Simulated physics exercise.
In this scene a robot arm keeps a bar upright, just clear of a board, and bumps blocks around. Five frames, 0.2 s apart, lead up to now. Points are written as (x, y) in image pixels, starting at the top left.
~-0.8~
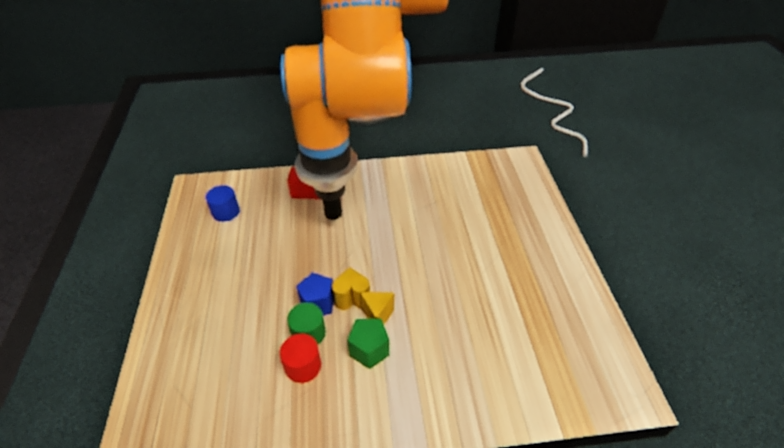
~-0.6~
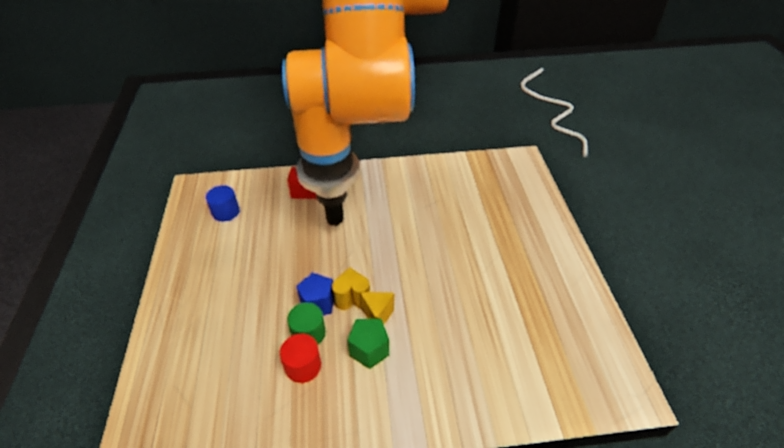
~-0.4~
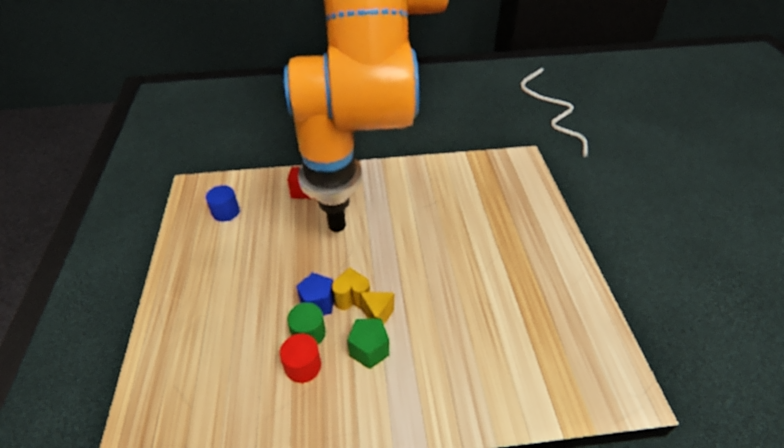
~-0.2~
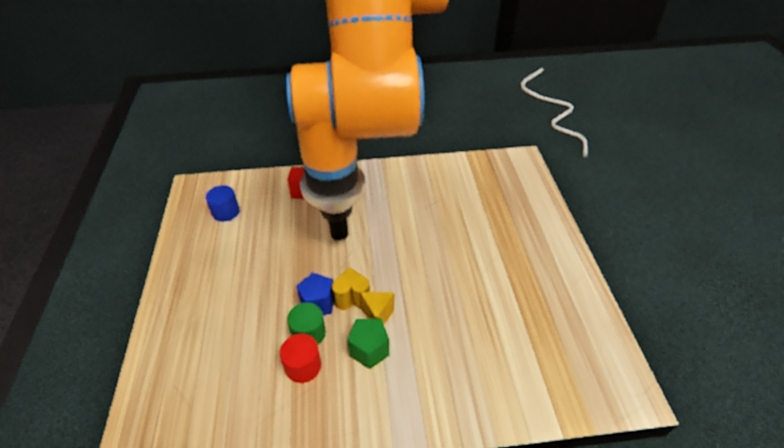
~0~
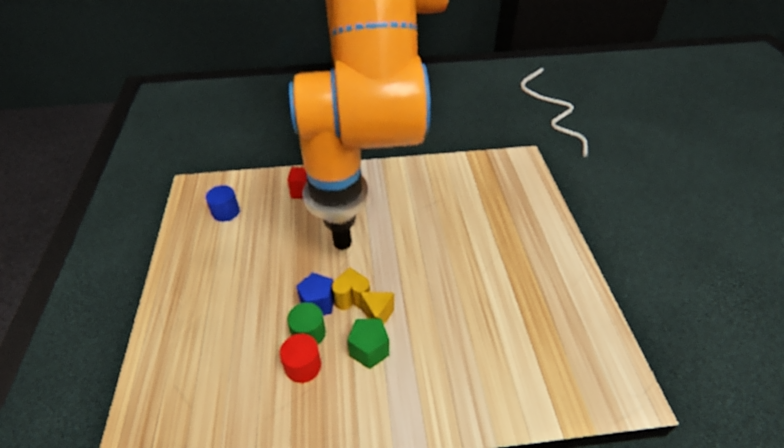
An orange robot arm with a dark tip hangs over a pale wooden board on a dark green table, seen from above at a fixed angle. Blue, yellow, green and red blocks cluster near the board's middle, with a blue block at upper left, a red one behind the arm, and a white squiggly strand at upper right. The arm moves slowly toward the cluster, drifting slightly right, while every block stays still.
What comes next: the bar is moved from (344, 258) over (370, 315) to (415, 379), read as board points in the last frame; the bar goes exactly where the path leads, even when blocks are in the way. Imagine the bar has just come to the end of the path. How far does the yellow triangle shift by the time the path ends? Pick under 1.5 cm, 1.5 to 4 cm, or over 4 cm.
Over 4 cm.
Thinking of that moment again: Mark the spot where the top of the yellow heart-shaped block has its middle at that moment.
It is at (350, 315).
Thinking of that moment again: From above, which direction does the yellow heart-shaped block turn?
From above, the turn goes clockwise.
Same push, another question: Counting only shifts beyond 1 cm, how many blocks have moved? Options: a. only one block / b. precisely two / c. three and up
I'll go with c - three and up.
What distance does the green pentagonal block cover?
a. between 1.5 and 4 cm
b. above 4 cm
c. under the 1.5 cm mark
Correct choice: A.
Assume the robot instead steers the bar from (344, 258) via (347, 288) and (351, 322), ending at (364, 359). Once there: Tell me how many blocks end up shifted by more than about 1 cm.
The number of blocks that move over 1 cm is three or more.
The first path, step by step. One third of the way, bar (359, 282); yellow heart-shaped block (348, 301), turned 35° clockwise; yellow triangle (377, 310), turned 60° anticlockwise.
Two thirds of the way, bar (383, 324); yellow heart-shaped block (350, 315), turned 110° clockwise; green pentagonal block (373, 352), turned 45° clockwise; yellow triangle (398, 336), turned 20° anticlockwise.
At the end, bar (416, 368); blue pentagonal block unmoved; yellow heart-shaped block (350, 315), turned 110° clockwise; green pentagonal block (373, 359), turned 60° clockwise; yellow triangle (429, 383), turned 20° anticlockwise.
